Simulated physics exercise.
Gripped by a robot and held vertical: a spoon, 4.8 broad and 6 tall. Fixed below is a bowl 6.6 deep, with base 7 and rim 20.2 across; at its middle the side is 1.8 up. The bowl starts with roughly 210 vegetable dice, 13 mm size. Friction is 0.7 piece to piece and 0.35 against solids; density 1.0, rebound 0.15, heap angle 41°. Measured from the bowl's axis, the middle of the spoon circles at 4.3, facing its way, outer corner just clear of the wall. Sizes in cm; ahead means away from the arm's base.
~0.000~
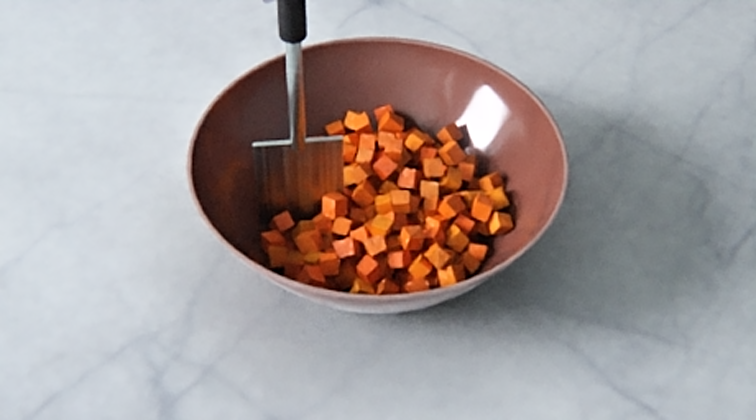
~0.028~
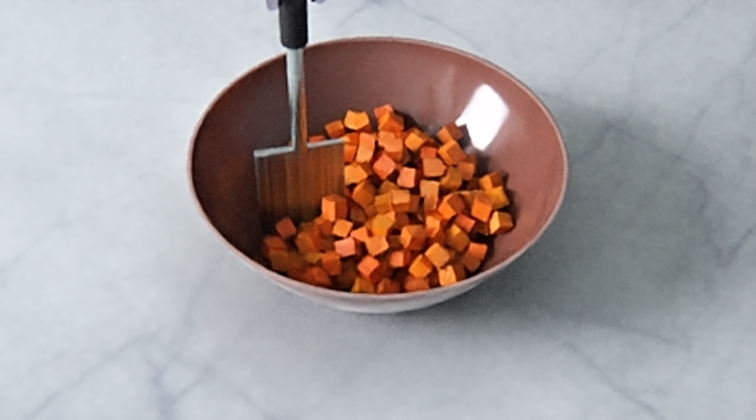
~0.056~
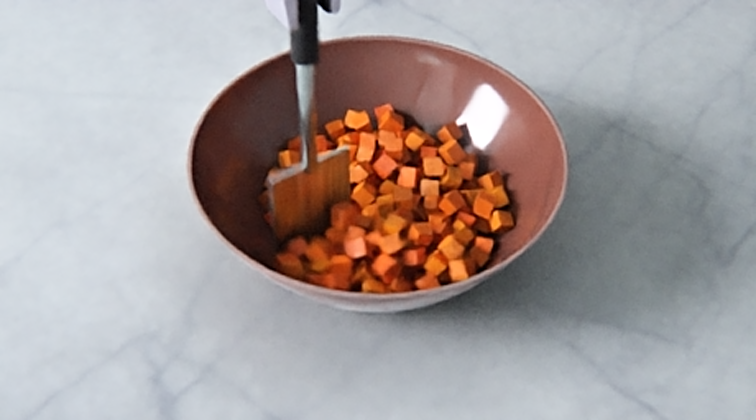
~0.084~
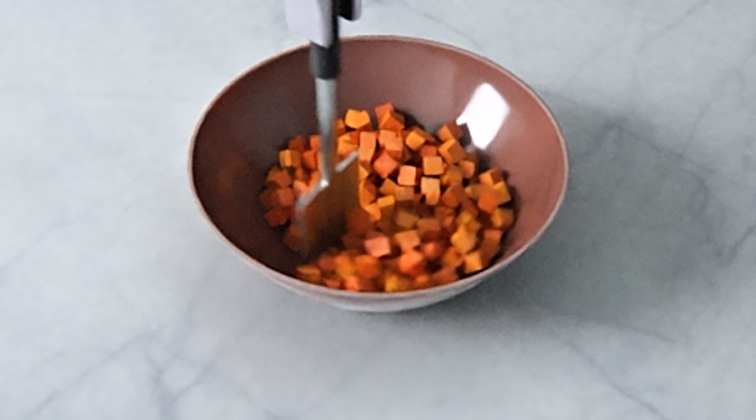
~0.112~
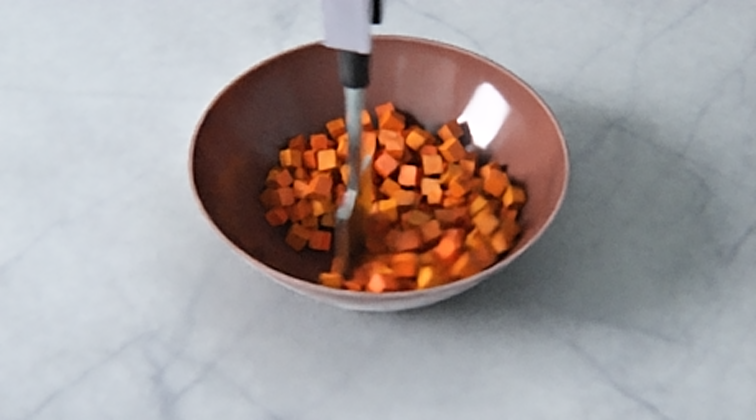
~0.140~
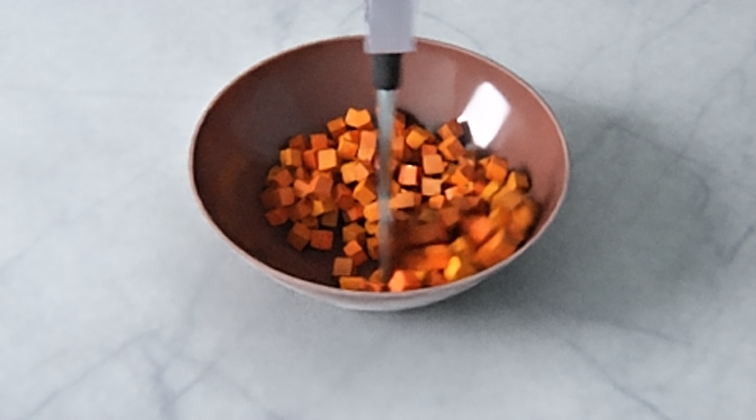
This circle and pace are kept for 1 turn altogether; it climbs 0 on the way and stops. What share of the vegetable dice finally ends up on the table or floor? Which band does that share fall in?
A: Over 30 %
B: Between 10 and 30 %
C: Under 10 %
B, between 10 and 30 %.
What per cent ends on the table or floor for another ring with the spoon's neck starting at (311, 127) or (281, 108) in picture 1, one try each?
Close to 10 per cent for the first and close to 15 per cent for the second.
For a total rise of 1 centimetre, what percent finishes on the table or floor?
Near 15 in a hundred.
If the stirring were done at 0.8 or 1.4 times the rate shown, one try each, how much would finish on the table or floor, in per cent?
It would be about 10 and 35 percent respectively.
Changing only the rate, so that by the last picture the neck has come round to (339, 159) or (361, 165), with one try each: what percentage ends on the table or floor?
Near 5 in a hundred for the first and near 10 in a hundred for the second.
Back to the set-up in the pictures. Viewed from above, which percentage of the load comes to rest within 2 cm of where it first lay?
Roughly 10 percent.
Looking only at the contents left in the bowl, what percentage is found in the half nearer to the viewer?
I'd put it near 65 per cent.
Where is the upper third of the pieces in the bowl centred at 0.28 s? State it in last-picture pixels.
The upper third is centred close to (466, 104).
After 0.28 s, 190° round, highest piece 9 above the table; 202 in the bowl, 11 in flight or on the tool.
After 0.43 s, 294° round, highest piece 8 above the table; 184 in the bowl, 19 on the table or floor, 10 in flight or on the tool.
After 0.70 s, 0° round, highest piece 7 above the table; 169 in the bowl, 43 on the table or floor, 1 in flight or on the tool.
After 1.40 s, 0° round, highest piece 6 above the table; 169 in the bowl, 44 on the table or floor.
At rest, 169 in the bowl, 44 on the table or floor. That is 21 % on the table or floor.
